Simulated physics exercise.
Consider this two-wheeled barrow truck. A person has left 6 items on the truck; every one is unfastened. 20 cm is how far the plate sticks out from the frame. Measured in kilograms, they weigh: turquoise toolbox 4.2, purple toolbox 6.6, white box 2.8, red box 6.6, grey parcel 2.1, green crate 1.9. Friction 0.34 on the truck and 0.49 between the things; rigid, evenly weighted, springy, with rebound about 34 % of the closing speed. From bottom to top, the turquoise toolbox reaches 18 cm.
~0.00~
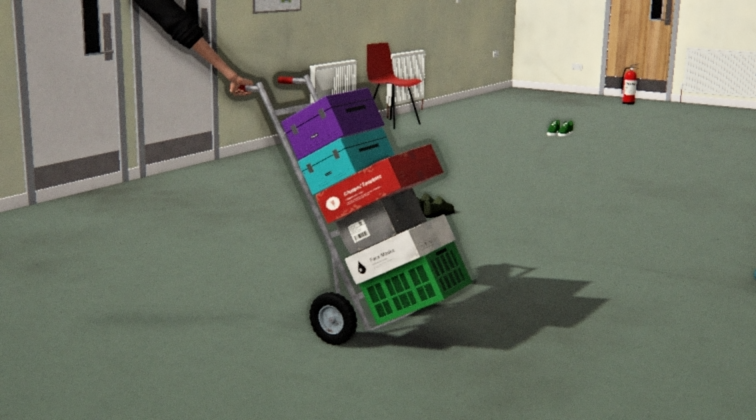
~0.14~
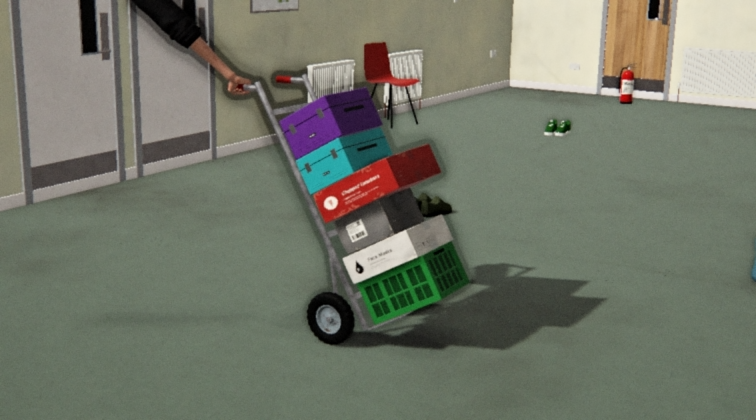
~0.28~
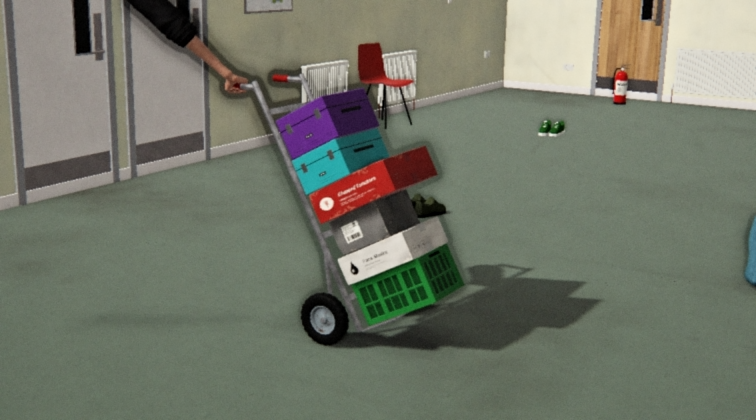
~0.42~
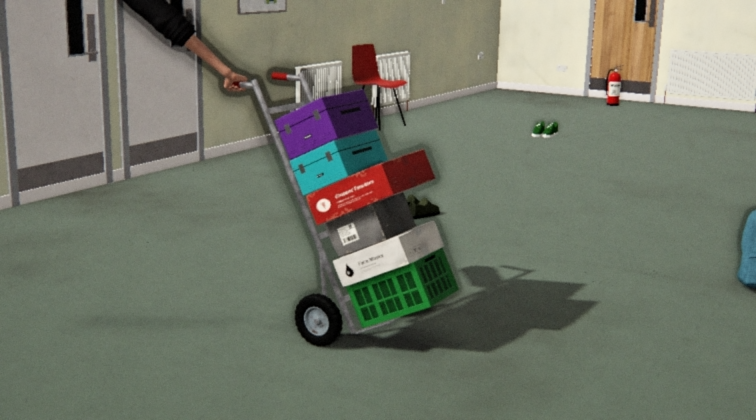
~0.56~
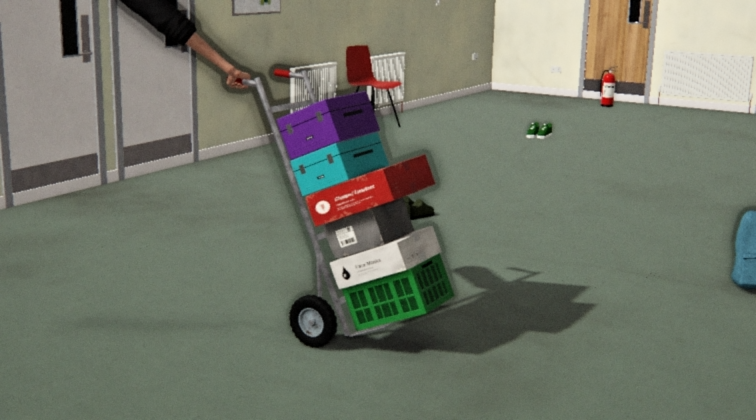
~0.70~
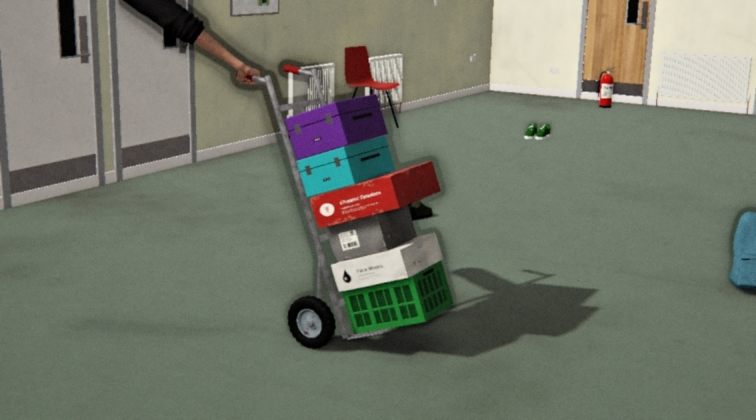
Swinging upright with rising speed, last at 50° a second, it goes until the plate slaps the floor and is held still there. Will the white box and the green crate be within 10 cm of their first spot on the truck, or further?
Result: White box holds position; green crate holds position.
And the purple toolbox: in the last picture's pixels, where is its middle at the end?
(407, 145), roughly.
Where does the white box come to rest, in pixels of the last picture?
Somewhere around (405, 288).
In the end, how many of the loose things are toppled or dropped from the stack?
The count comes out at 0.
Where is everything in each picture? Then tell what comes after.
In the first picture, leaning back 30°; white box (401, 249); green crate (416, 283).
In the second picture, leaning back 30°; red box (377, 183); grey parcel (379, 221).
In the third picture, leaning back 29°; turquoise toolbox (342, 161); purple toolbox (329, 124).
In the fourth picture, leaning back 27°; red box (371, 187); grey parcel (371, 225).
In the fifth picture, leaning back 24°; turquoise toolbox (341, 164); purple toolbox (329, 125).
In the sixth picture, leaning back 21°; white box (387, 262); green crate (398, 297).
After 1.30 s, truck upright; white box 3° off its base near (405, 288); green crate 3° off its base near (402, 322); purple toolbox 3° off its base.
After 2.20 s, truck upright; white box 3° off its base near (405, 288); green crate 3° off its base near (402, 322); purple toolbox 10° off its base.
After 2.90 s, truck upright; purple toolbox moved 3 cm; turquoise toolbox moved 3 cm; red box moved 2 cm.
In the end (4.5 s), all 6 under 10 cm from the start. At the end, from the last picture's camera, white box near (405, 288), green crate near (401, 322).
